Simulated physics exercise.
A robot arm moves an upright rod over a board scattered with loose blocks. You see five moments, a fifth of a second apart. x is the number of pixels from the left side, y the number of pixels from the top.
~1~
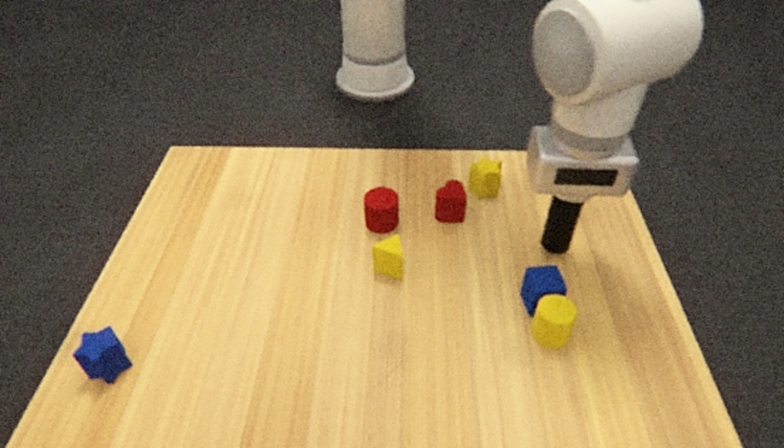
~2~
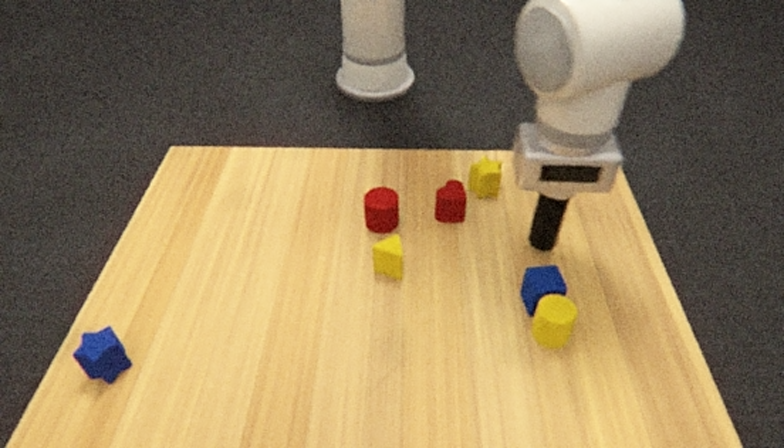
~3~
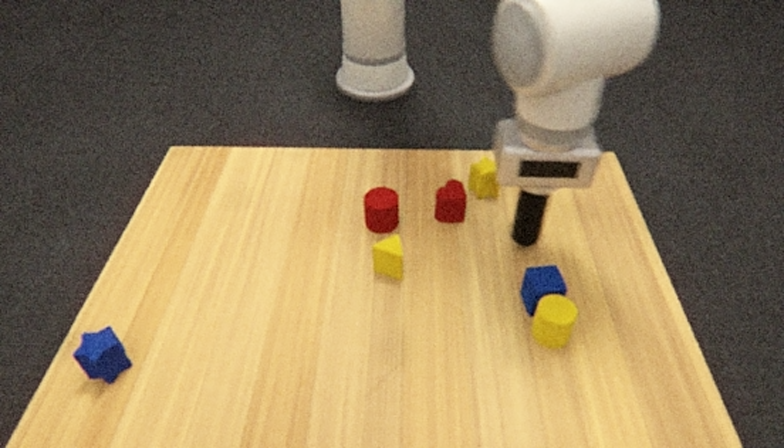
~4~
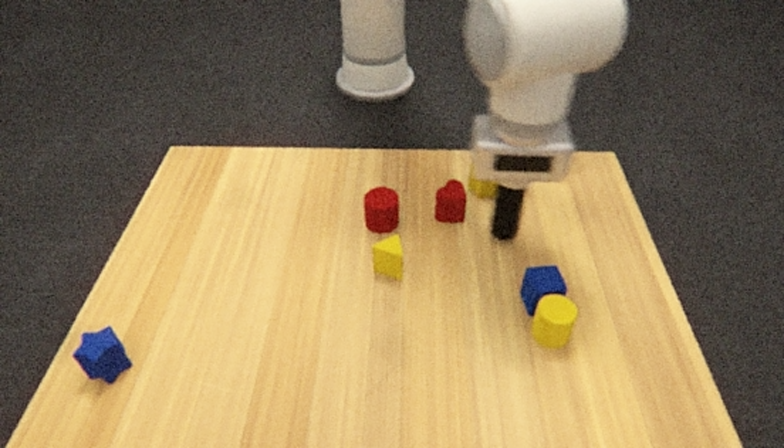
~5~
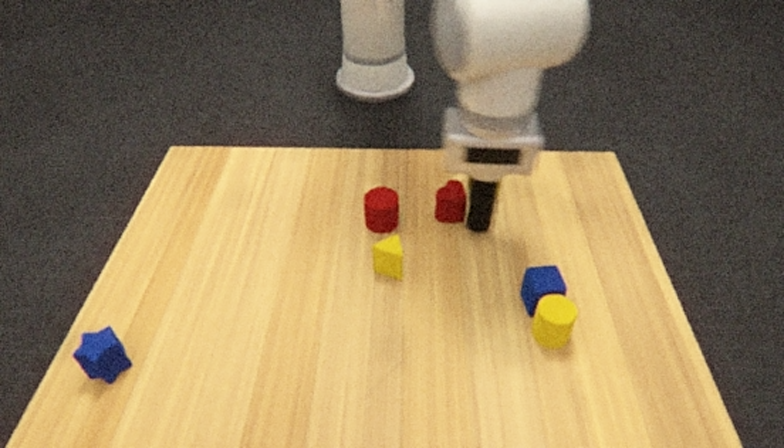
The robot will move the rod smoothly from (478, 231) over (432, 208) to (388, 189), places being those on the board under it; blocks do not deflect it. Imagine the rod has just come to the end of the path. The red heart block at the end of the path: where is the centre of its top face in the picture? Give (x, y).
That would be at about pixel (390, 149).
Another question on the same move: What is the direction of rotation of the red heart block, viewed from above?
Clockwise.
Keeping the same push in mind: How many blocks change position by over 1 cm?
Moved: 1.
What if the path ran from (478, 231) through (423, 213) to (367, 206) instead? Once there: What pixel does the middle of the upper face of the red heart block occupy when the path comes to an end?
In the picture, it is at (418, 169).
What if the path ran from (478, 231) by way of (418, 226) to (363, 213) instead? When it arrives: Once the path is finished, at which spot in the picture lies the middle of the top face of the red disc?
The centre of its top face lies at (330, 194).
What follows on the original path. One third of the way, rod (446, 208); red heart block (425, 175).
Two thirds of the way, rod (417, 194); red heart block (402, 160), turned 30° clockwise.
At the end, rod (388, 182); red disc still; red heart block (390, 149), turned 95° clockwise.
